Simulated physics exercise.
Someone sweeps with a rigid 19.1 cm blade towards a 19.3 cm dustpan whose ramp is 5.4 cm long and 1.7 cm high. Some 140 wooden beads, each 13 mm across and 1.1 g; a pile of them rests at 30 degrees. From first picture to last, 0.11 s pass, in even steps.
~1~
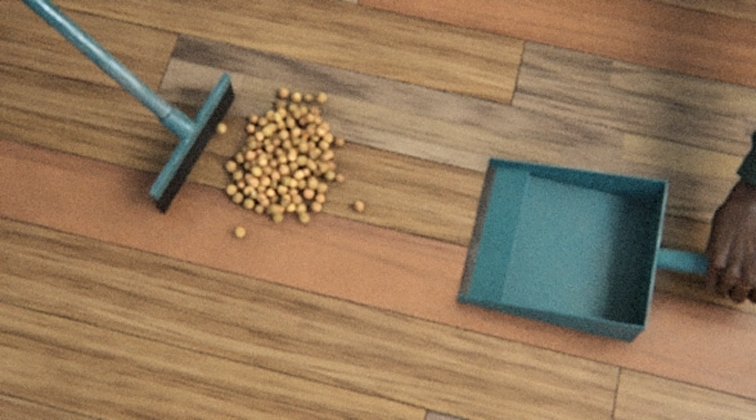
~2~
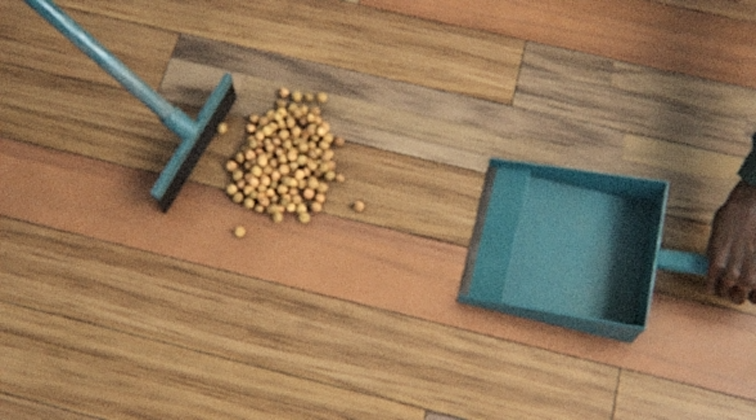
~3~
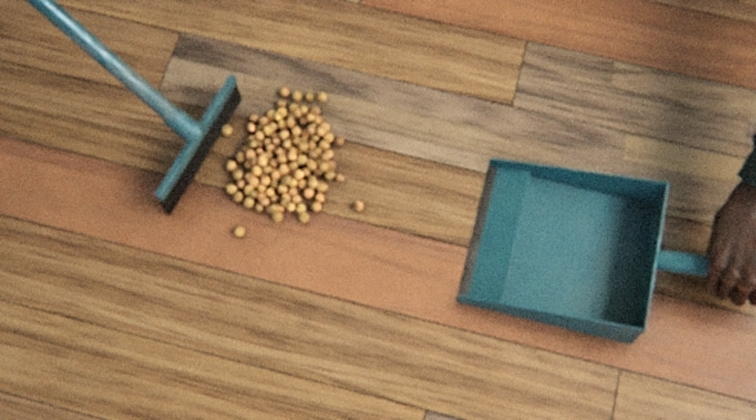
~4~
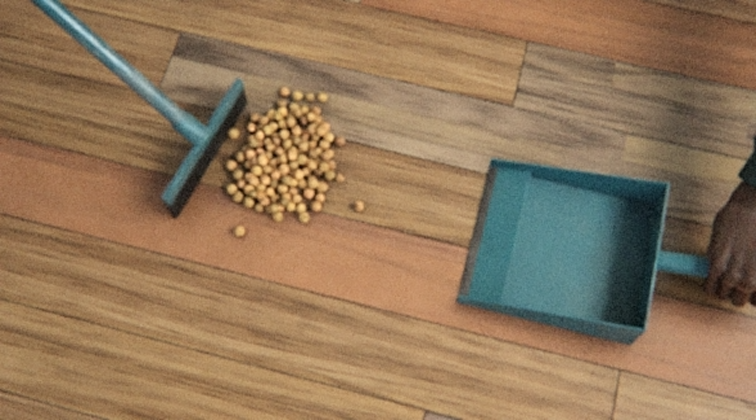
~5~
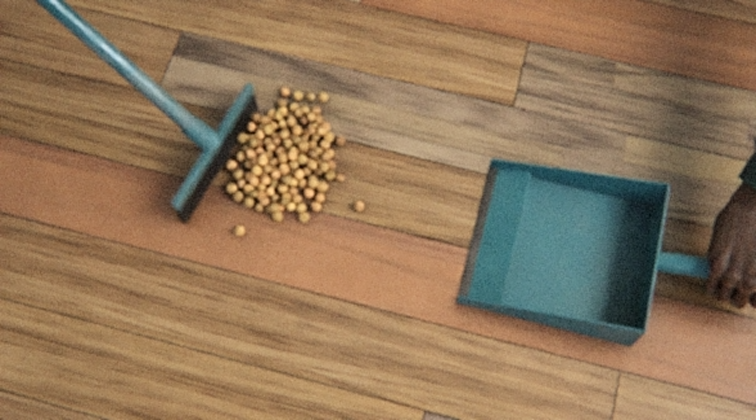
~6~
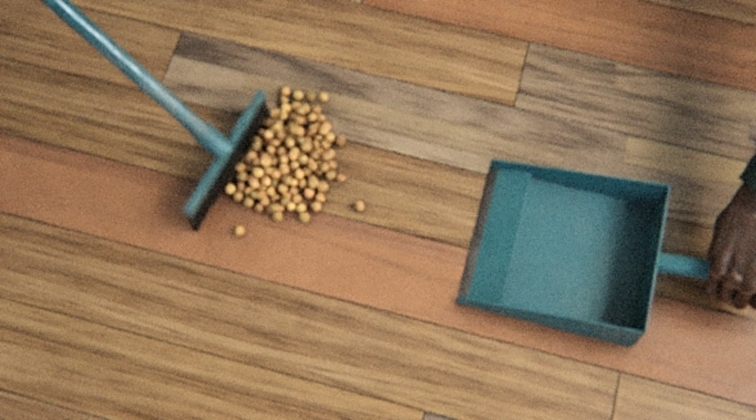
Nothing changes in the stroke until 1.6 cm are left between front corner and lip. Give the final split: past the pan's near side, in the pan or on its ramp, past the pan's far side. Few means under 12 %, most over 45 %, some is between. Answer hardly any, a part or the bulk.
Near side a part, pan a part, far side a part.
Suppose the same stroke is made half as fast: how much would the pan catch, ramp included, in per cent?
Then about 15 per cent.
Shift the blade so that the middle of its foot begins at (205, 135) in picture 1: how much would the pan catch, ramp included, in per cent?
About 25 per cent.
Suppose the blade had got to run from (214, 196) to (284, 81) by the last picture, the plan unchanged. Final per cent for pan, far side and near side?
Pan 25, far 25, near 20.
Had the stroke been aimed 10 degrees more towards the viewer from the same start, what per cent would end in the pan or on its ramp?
Then about 10 per cent.
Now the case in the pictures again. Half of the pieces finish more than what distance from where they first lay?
About 28 cm.
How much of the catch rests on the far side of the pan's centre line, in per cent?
Some 20 per cent.
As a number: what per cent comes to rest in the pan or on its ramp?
About 25 per cent.
Then, 0.19 s after the last picture, middle of the blade 18 cm from the lip; 0 % over the lip, far side 20 %, near side 10 %.
Then, 0.31 s after the last picture, middle of the blade 8 cm from the lip; 0 % over the lip, far side 20 %, near side 20 %.
Then, 0.56 s after the last picture, middle of the blade 4 cm from the lip; 30 % over the lip, far side 25 %, near side 25 %.
In the end, near side 25 %, pan 25 %, far side 25 %, in front of the lip or behind the blade 30 %.
